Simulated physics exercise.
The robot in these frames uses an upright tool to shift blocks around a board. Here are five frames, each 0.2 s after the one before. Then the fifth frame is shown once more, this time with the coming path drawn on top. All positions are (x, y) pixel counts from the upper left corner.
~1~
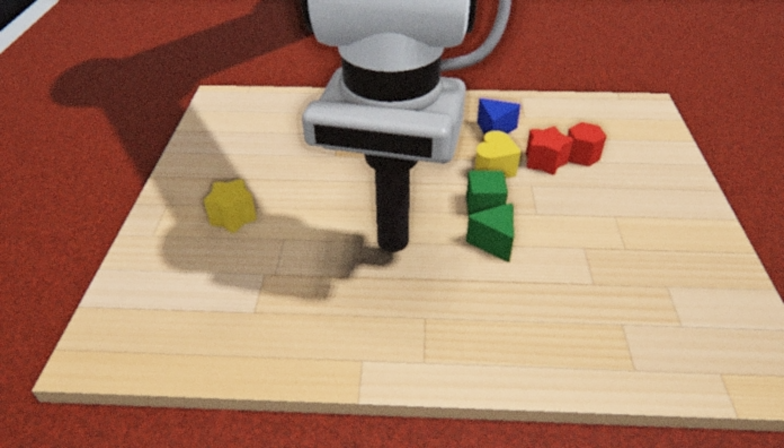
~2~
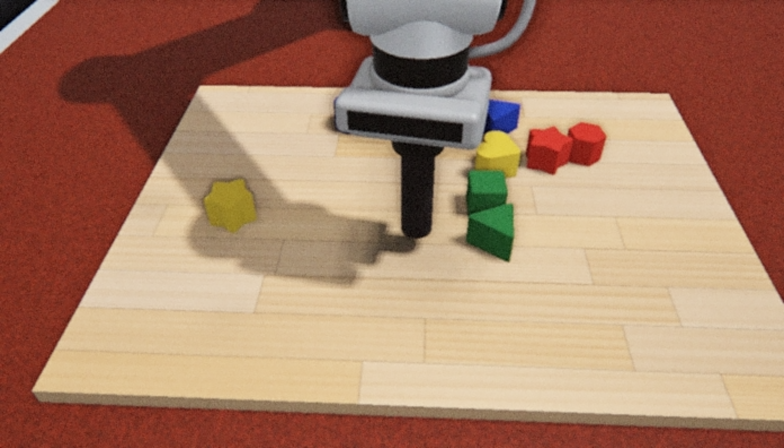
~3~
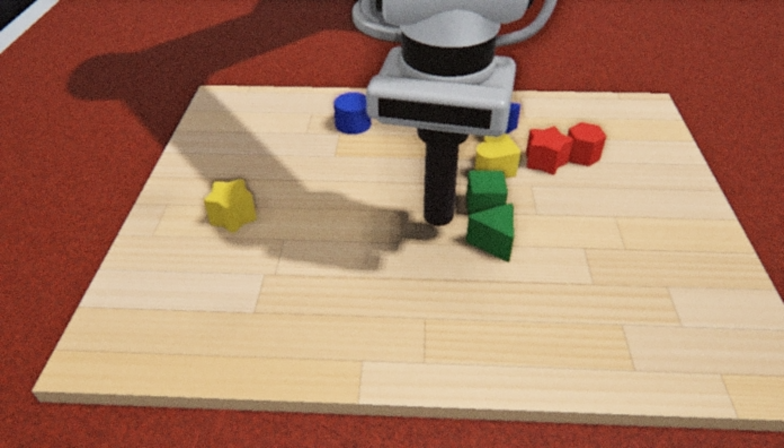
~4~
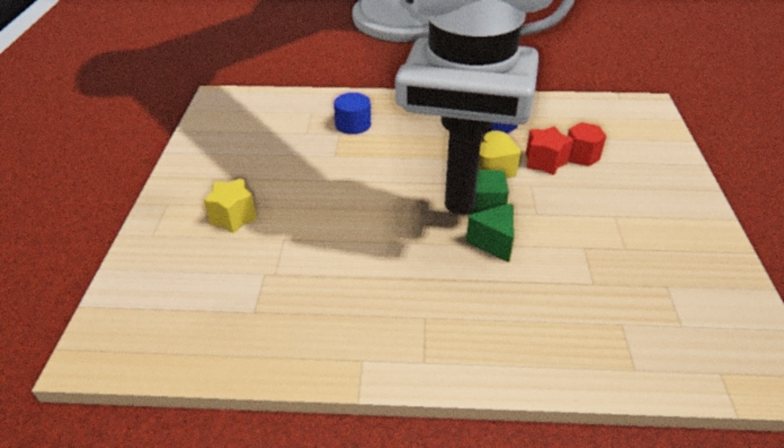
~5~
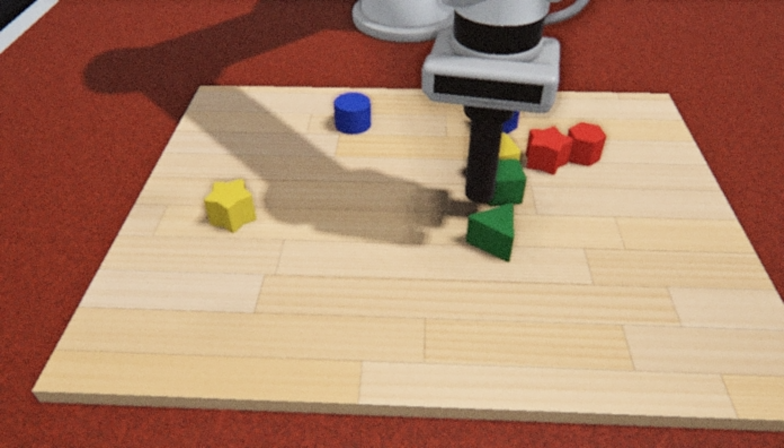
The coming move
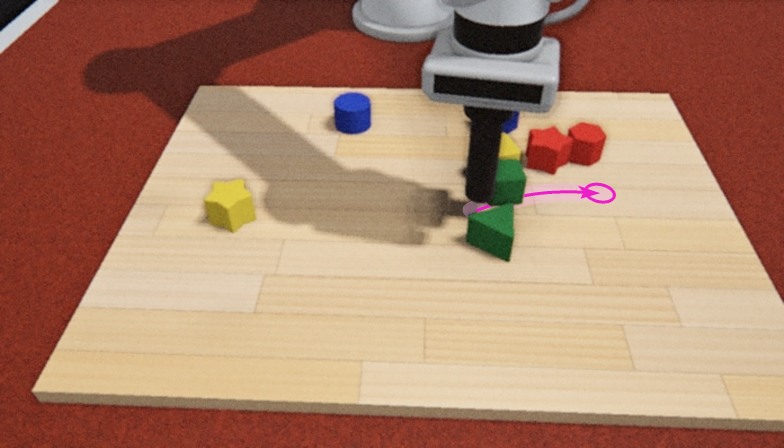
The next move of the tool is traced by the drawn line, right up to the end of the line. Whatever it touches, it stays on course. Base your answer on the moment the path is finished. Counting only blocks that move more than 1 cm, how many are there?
A pair of blocks is moved.
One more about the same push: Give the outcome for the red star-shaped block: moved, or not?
Its place changes.
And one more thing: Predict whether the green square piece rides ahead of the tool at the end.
The tool loses it on the way.
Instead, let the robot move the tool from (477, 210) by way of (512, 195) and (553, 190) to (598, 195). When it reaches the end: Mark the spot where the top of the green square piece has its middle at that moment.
Its top middle: (565, 146).
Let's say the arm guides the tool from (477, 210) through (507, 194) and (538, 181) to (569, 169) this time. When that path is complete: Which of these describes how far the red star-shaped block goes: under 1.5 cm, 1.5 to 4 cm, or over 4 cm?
That one ends up more than 4 cm from where it is now.
The line goes from (477, 210) by way of (515, 198) and (556, 192) to (600, 193).
What follows on the original path. One third of the way, tool (519, 181); green square piece (535, 156), turned 40° anticlockwise.
Two thirds of the way, tool (561, 176); green square piece (561, 148), turned 85° anticlockwise; red star-shaped block (552, 127), turned 25° anticlockwise; red hexagonal block (592, 129).
At the end, tool (604, 177); yellow heart block unmoved; green square piece (563, 148), turned 85° anticlockwise; red star-shaped block (552, 127), turned 25° anticlockwise; red hexagonal block (592, 129).
